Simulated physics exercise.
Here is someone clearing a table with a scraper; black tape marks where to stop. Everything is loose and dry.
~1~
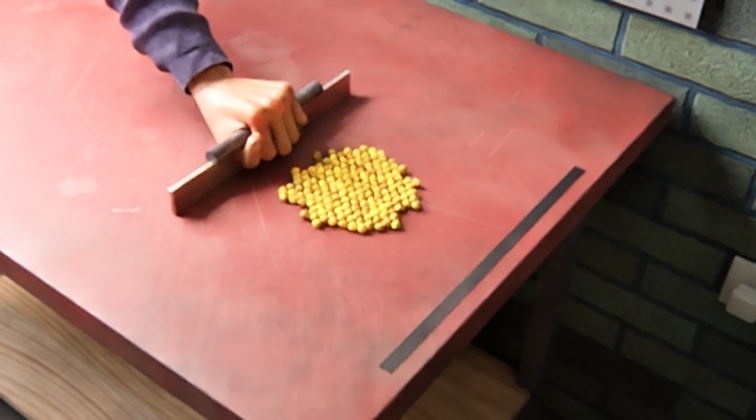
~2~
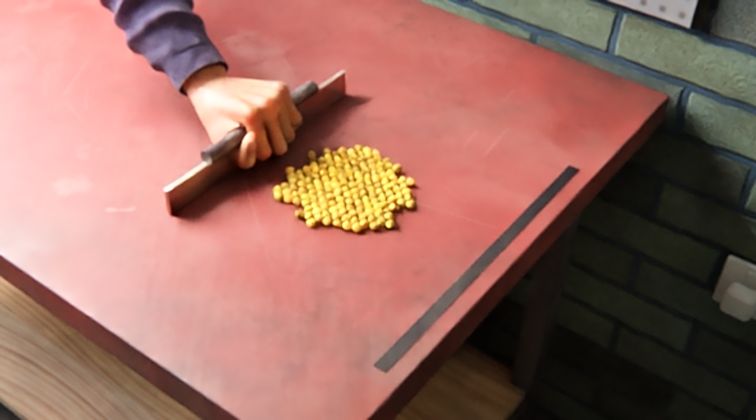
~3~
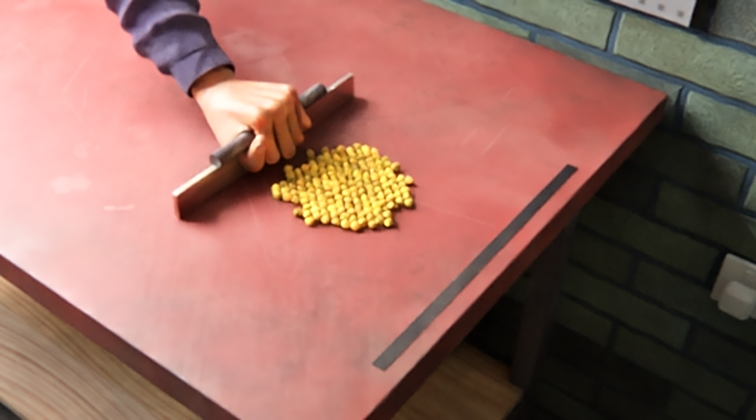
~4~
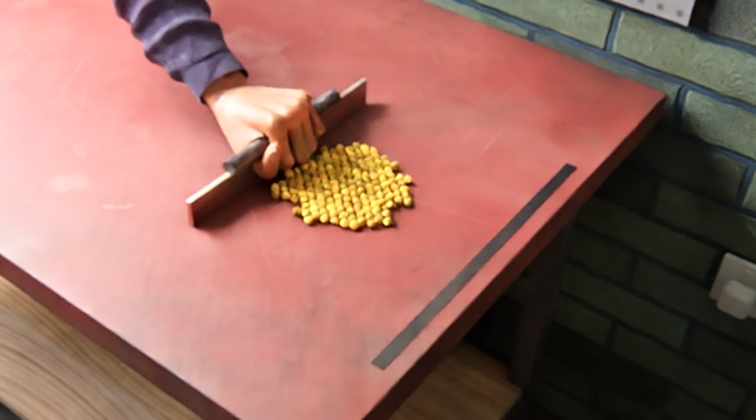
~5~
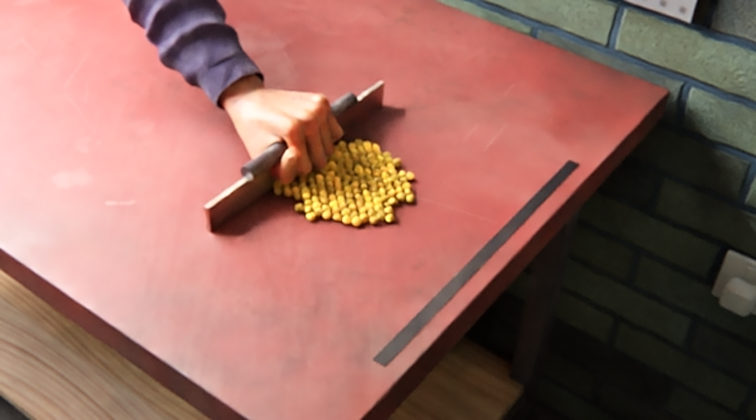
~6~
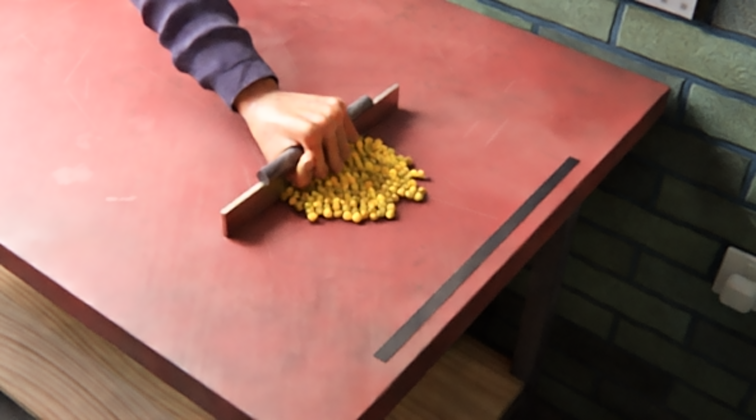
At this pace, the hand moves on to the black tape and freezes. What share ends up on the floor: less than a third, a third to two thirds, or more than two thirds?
Higher than two thirds.
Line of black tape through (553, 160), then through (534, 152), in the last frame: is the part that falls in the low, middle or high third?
For the first place it's the middle third, and for the second it's less than a third.
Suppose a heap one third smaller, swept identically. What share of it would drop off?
It comes out near 80 per cent of the heap.
Just after the last frame, scraper still moving, near (404, 185); heap all on the table, its front near (477, 232).
A moment on, scraper stopped at the black tape; heap roughly two thirds over the edge.
Further on, scraper stopped at the black tape; heap the larger part over the edge.
When it is over, scraper stopped at the black tape; heap the larger part over the edge.
